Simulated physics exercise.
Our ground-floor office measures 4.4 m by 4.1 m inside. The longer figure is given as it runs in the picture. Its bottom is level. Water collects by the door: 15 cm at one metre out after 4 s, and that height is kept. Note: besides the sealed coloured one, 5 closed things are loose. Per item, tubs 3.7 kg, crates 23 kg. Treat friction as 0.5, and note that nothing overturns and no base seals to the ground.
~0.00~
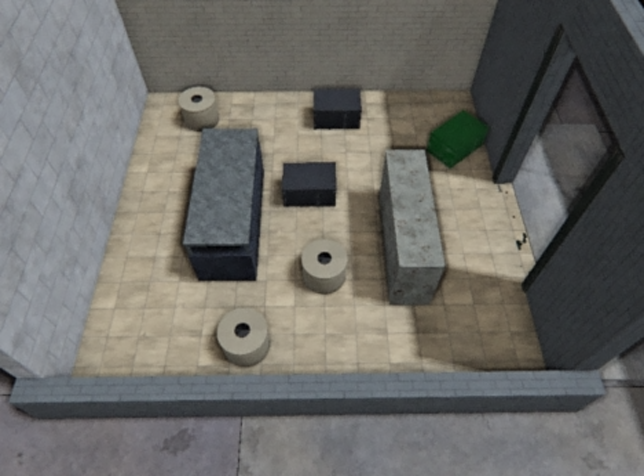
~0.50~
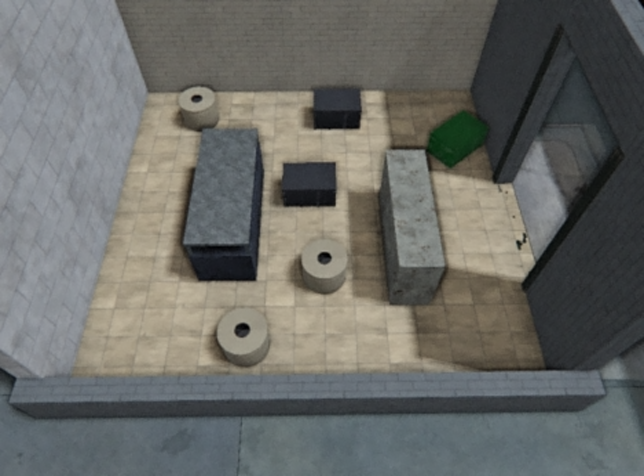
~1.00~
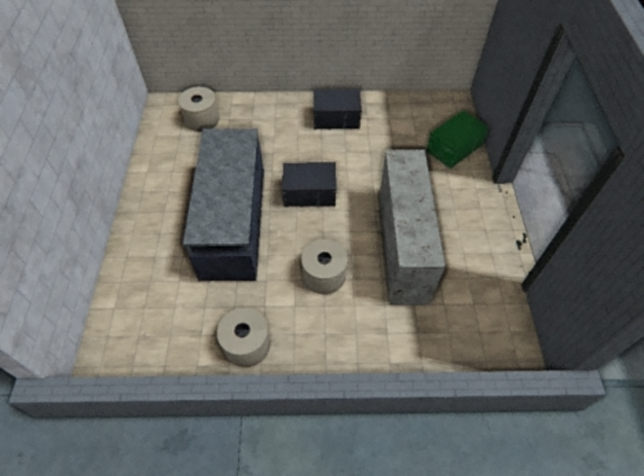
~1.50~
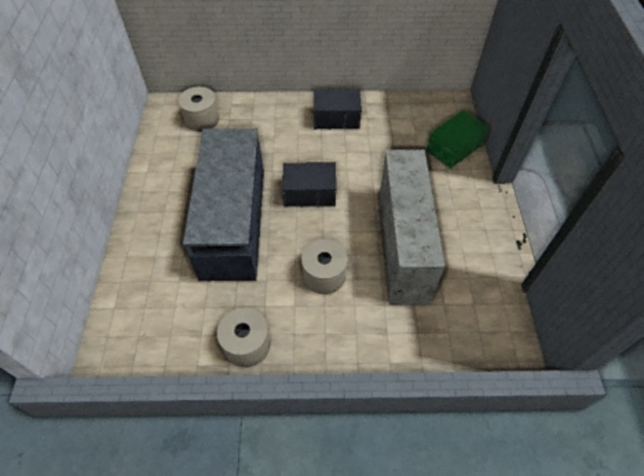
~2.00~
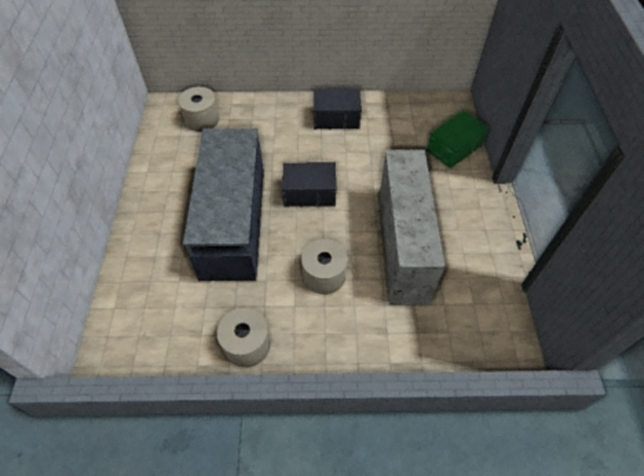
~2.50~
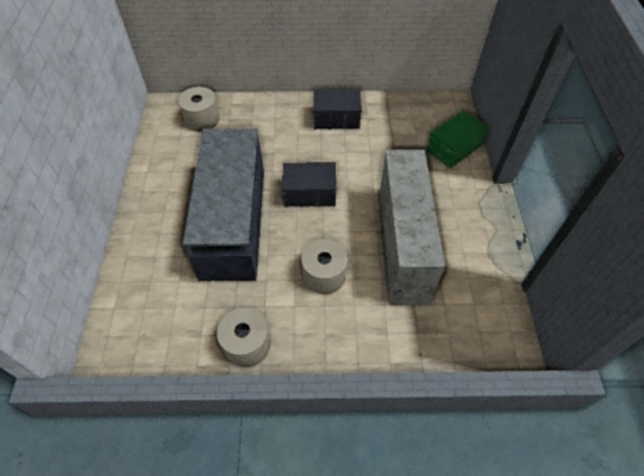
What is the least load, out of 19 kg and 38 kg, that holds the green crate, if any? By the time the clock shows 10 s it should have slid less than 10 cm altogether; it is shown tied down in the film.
The least is 38 kg.
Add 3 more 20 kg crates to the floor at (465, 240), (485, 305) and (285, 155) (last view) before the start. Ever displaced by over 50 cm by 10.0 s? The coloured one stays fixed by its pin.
Above the mark, above the mark, below the mark.
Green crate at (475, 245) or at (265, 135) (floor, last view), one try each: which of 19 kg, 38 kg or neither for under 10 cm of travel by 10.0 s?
Trial 1 - only the upper mass works; trial 2 - the lower mass works.
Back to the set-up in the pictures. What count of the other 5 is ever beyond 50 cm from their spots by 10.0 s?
1.
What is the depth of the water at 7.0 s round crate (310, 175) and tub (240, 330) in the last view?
Around 0 cm and 2 cm.
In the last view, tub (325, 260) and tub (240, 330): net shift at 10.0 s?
They sit 0 cm and 80 cm away, in the order given.
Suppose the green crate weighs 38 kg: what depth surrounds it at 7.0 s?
Depth: Approx. 4 cm.
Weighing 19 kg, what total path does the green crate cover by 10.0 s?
Path length near 40 cm.
After 3.5 s the green crate would be 0 cm from its start with 19 kg and 0 cm from its start with 38 kg; 0 cm of water round it then.
After 4.5 s the green crate would be 0 cm from its start with 19 kg and 0 cm from its start with 38 kg; 0 cm of water round it then.
After 7.0 s the green crate would be 0 cm from its start with 19 kg and 0 cm from its start with 38 kg; 4 cm of water round it then.
After 10.0 s the green crate would be 41 cm from its start with 19 kg and 0 cm from its start with 38 kg; 8 cm of water round it then.
